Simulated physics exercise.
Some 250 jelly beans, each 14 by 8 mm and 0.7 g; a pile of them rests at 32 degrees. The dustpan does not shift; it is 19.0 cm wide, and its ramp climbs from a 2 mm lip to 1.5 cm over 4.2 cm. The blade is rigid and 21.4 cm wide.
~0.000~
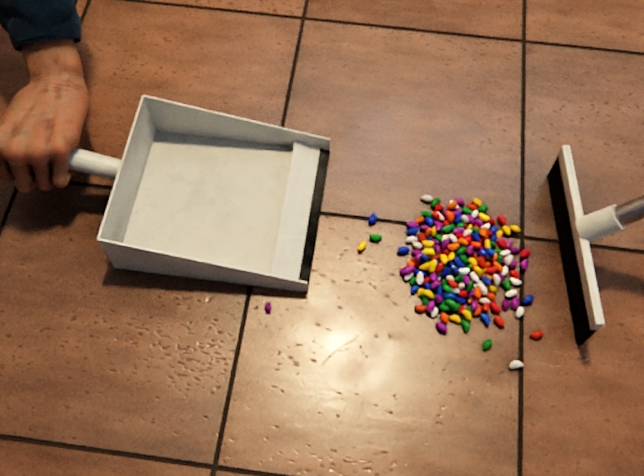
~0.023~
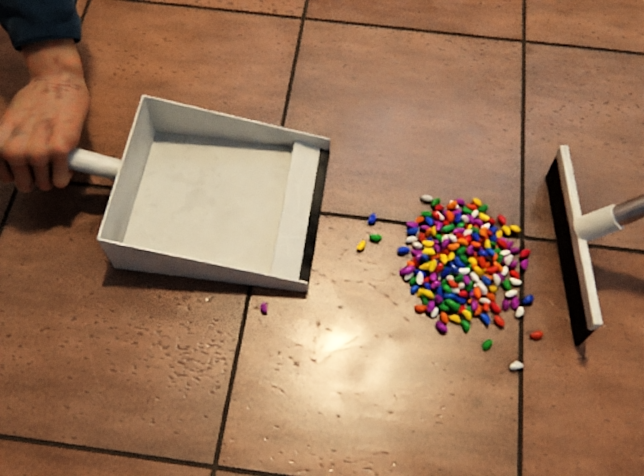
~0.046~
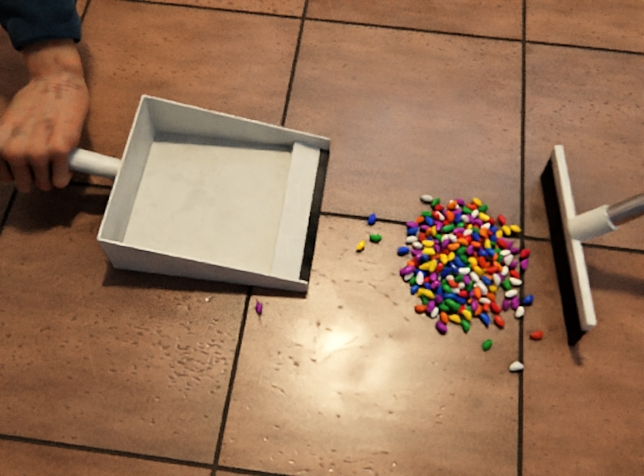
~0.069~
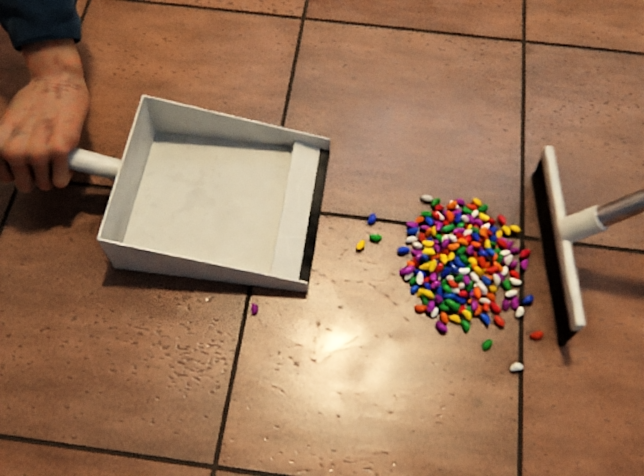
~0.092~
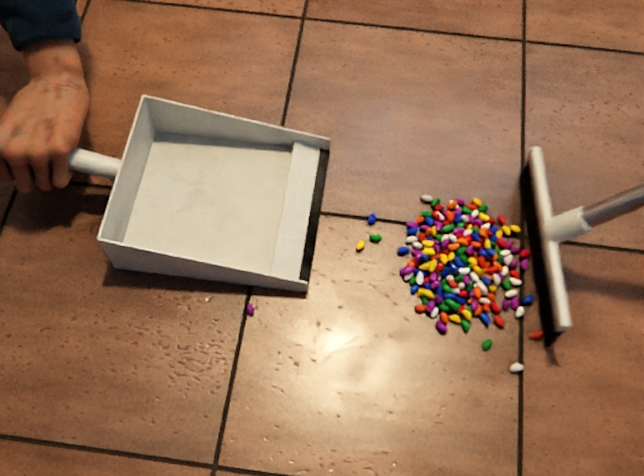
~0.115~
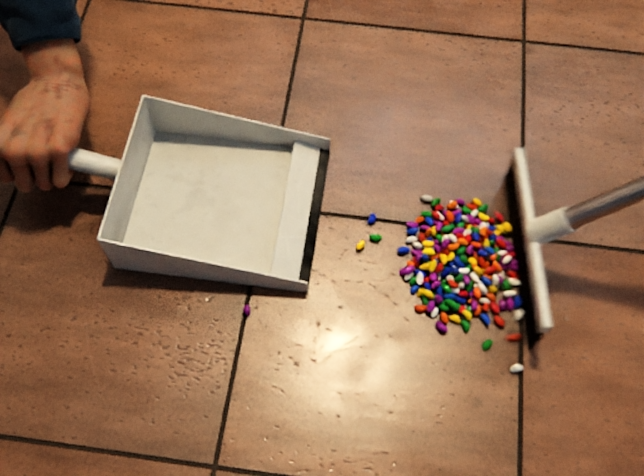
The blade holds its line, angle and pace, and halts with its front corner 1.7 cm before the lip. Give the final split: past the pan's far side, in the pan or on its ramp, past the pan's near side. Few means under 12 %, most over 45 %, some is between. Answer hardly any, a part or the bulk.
Far side hardly any, pan a part, near side a part.
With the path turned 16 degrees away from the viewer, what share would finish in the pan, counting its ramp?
It would be near 30 per cent.
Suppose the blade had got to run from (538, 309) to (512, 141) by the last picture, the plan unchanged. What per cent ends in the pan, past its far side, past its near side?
Pan 35, far 5, near 25.
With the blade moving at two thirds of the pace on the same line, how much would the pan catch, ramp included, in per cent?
Then about 30 per cent.
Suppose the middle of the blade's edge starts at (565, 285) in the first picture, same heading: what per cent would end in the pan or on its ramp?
About 35 per cent.
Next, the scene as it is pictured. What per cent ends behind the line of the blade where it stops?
About 5 per cent.
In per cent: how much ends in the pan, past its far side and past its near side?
Far side 0, pan 35, near side 35.
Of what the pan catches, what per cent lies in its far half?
Some 30 per cent.
After 0.25 s, middle of the blade 12 cm from the lip; 0 % over the lip, far side 0 %, near side 20 %.
After 0.34 s, middle of the blade 5 cm from the lip; 5 % over the lip, far side 0 %, near side 30 %.
Then, at 0.56 s, middle of the blade 3 cm from the lip; 35 % over the lip, far side 0 %, near side 35 %.
In the end, at 2.3 s, far side 0 %, pan 35 %, near side 35 %, in front of the lip or behind the blade 30 %.
